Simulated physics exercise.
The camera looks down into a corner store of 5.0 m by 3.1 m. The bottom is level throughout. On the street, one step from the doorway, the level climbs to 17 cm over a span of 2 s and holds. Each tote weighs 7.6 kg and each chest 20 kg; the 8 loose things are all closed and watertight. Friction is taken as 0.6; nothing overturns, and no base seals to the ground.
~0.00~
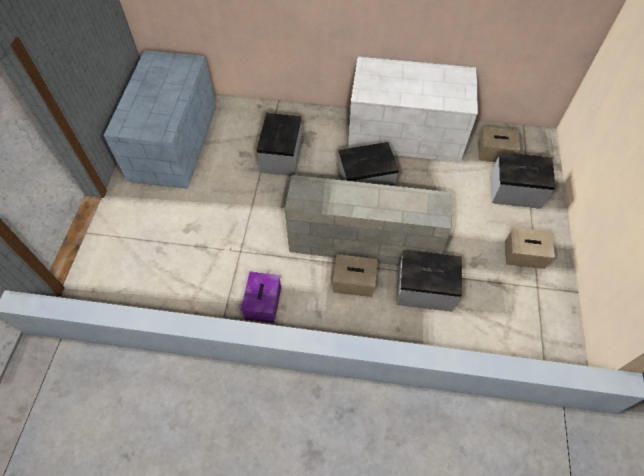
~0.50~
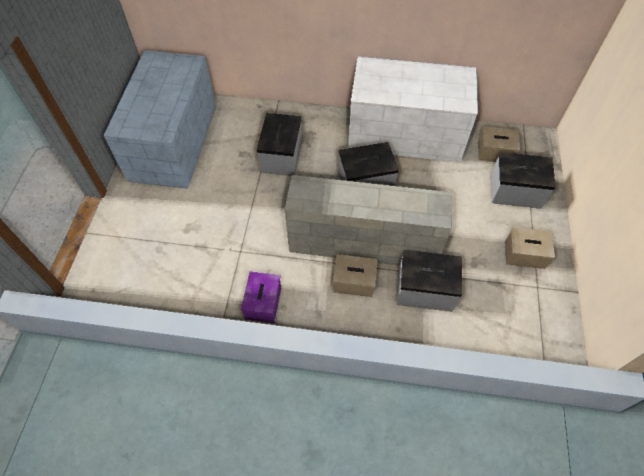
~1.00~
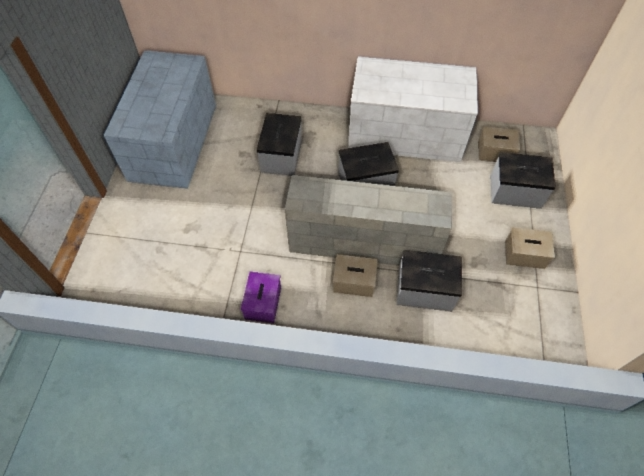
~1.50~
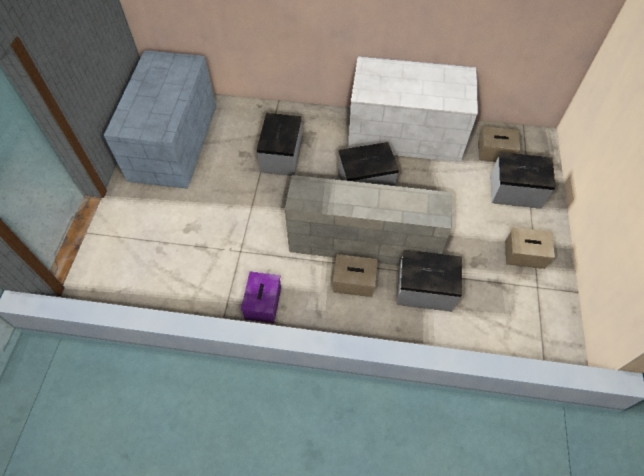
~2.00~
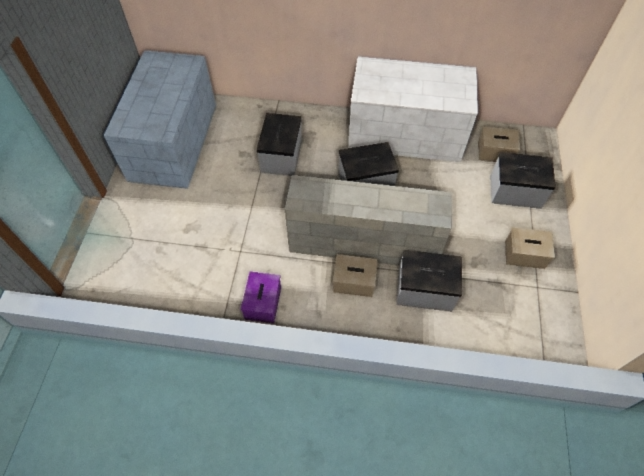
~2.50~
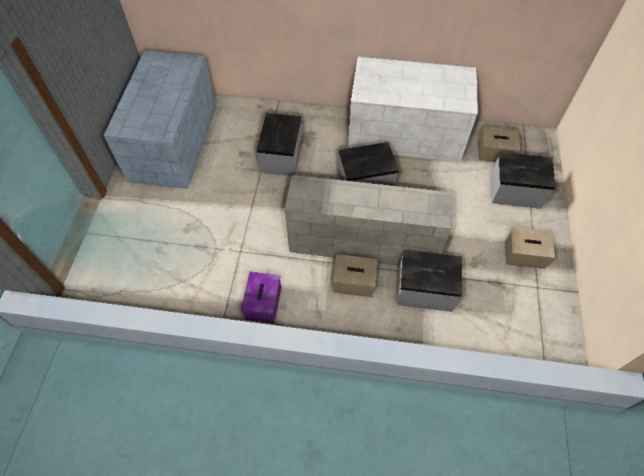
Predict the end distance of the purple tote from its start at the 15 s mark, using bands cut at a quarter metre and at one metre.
Band: Over one metre.
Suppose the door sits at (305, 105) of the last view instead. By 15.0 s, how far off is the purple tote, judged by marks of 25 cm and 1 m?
Then the purple tote gets carried off.
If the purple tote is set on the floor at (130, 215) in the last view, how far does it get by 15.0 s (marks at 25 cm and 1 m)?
So it journeys a long way.
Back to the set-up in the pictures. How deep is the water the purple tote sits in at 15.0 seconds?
12 cm or so.
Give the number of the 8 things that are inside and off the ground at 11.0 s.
At that moment 4.
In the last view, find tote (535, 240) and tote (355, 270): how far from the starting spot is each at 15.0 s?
One is off by 80 cm, the other by 150 cm, in the order asked.
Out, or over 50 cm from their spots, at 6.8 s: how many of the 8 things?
I count 2.
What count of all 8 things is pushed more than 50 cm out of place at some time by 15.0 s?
That makes 5.
After 3.5 s the purple tote is near (263, 292), 0.0 m from its start, aground; 0 afloat.
After 6.8 s the purple tote is near (521, 325), 2.4 m from its start, aground; 1 afloat.
After 11.0 s the purple tote is near (545, 206), 3.0 m from its start, afloat; 4 afloat.
After 15.0 s the purple tote is near (535, 183), 3.1 m from its start, afloat; 7 afloat.
